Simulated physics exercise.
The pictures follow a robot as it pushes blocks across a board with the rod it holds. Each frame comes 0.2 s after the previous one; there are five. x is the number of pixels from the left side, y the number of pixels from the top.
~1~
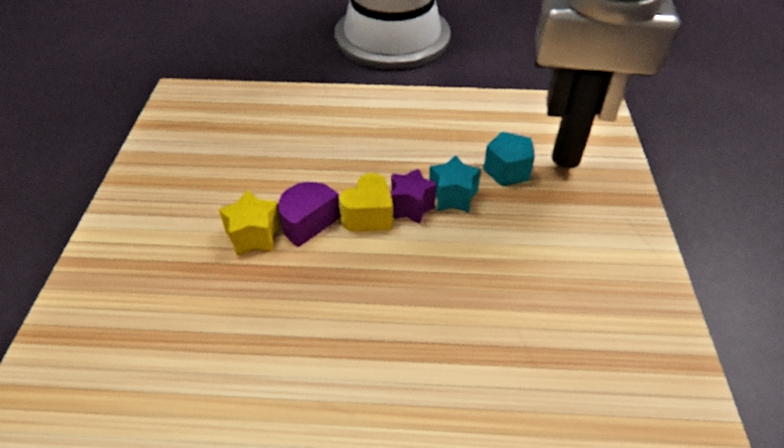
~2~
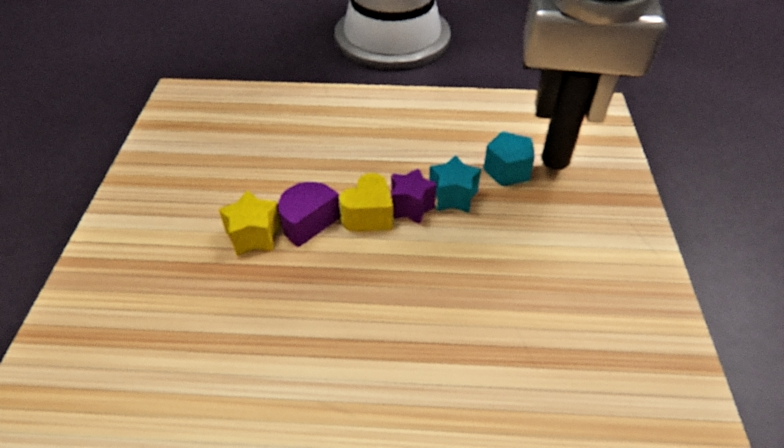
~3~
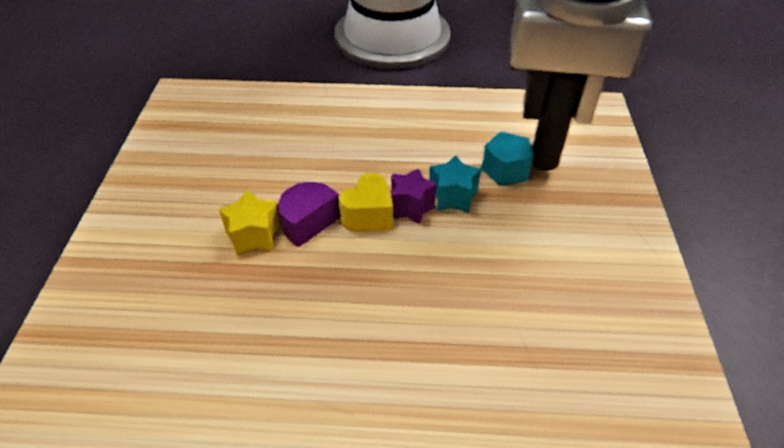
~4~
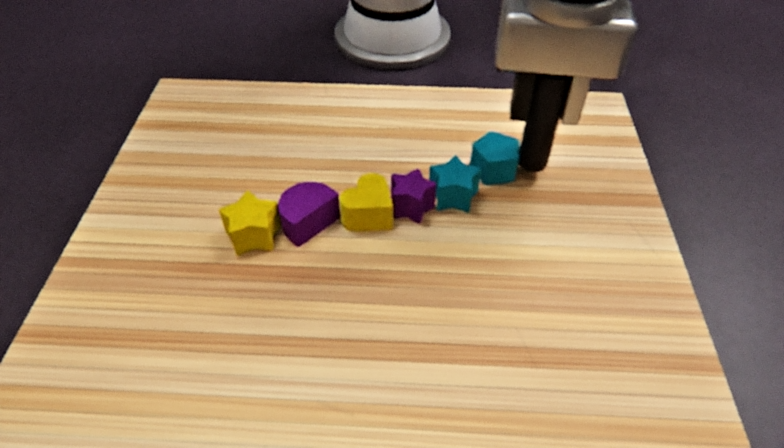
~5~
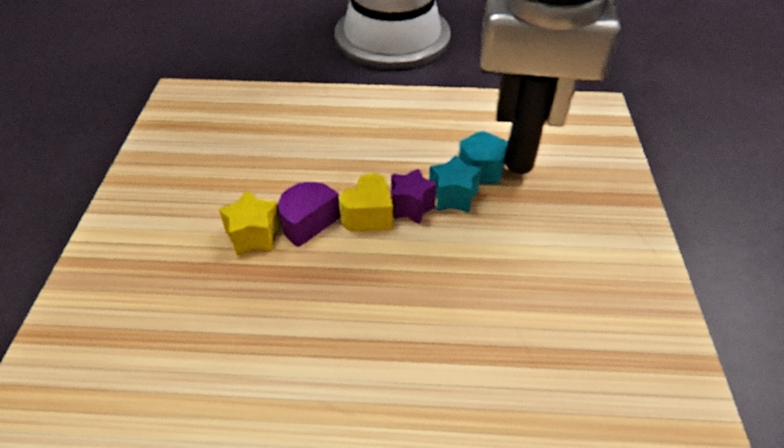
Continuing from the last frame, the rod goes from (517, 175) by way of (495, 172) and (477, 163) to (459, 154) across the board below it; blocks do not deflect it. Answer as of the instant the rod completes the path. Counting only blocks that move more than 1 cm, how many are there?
My guess is one.
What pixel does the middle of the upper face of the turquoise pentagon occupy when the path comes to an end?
The centre of its top will be at (427, 137).
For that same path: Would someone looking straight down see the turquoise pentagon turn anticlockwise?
That would be a yes.
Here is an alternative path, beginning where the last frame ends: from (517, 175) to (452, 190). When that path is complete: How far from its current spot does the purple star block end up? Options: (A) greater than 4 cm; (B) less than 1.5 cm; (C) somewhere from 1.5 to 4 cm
Letter C.
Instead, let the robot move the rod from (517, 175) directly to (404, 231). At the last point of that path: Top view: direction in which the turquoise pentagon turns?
Top view: Clockwise.
On the path given first. Halfway along, rod (487, 158); turquoise star block (450, 173), turned 20° anticlockwise; turquoise pentagon (453, 141).
At the end, rod (460, 145); purple star block in place; turquoise star block (450, 173), turned 25° anticlockwise; turquoise pentagon (427, 137), turned 50° anticlockwise.
